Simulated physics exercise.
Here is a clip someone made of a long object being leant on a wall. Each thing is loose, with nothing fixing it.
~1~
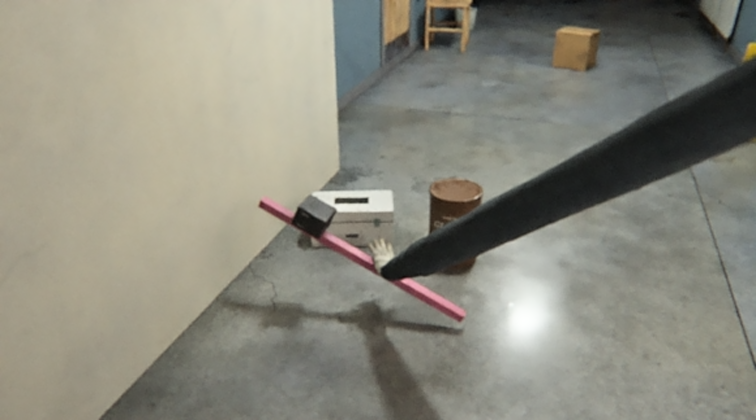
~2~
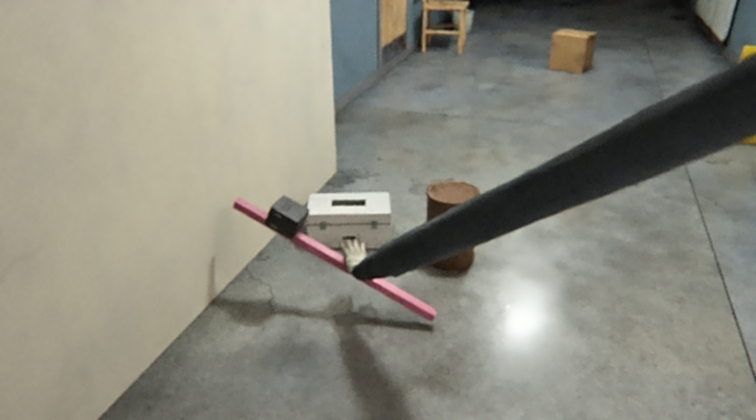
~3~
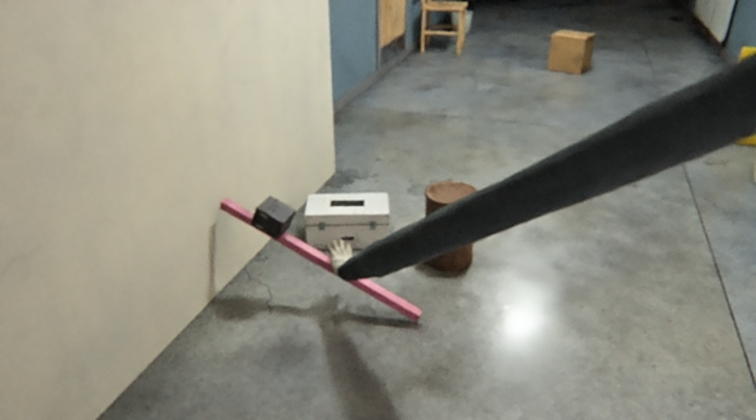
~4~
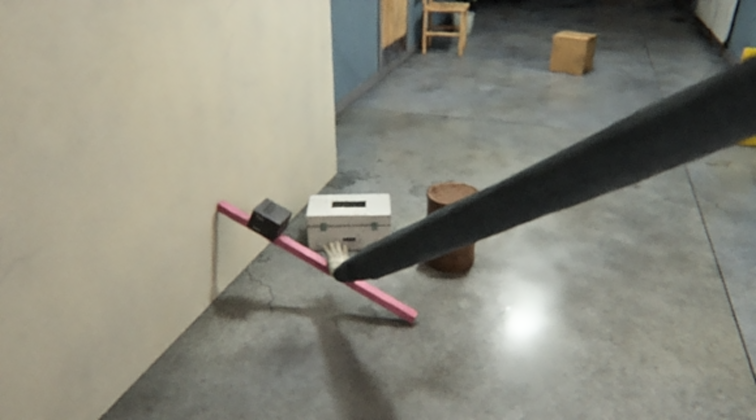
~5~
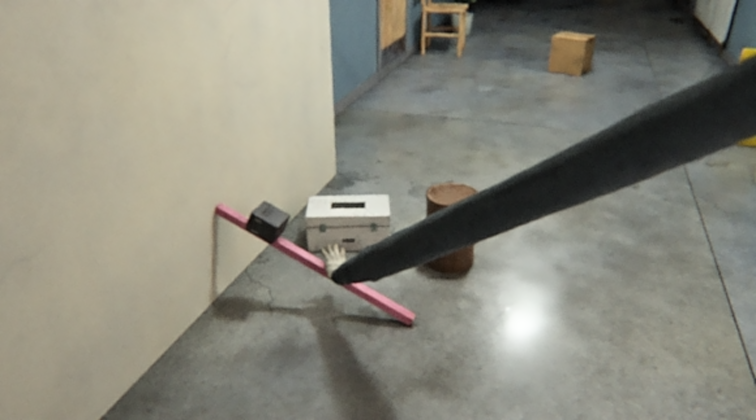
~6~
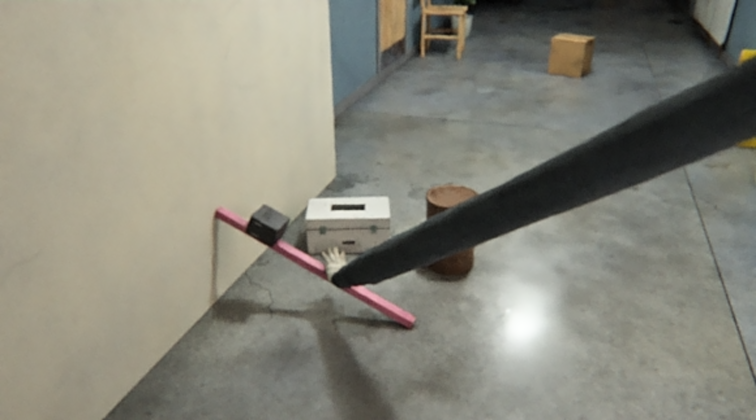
A pink pole tilts down to the right beside a pale wall at left, seen from above on a grey concrete floor. A dark block sits along its upper part, with a white toolbox, rusty brown drum, cardboard box and wooden seat beyond. A pale hand on a long black arm shifts pole and block left to the wall, slowing, then lowers them slightly, the view almost still.
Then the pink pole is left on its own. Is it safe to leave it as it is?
Most likely it is left displaced.
Then, 0.30 s on from there, pink pole leaning 15° more than when let go near (324, 290).
Then, 0.40 s on from there, pink pole leaning 24° more than when let go near (329, 306).
In the end, moved from the start, pink pole; the other 2 unmoved. At the end, from the last picture's camera, pink pole near (329, 306). The pole slips out.
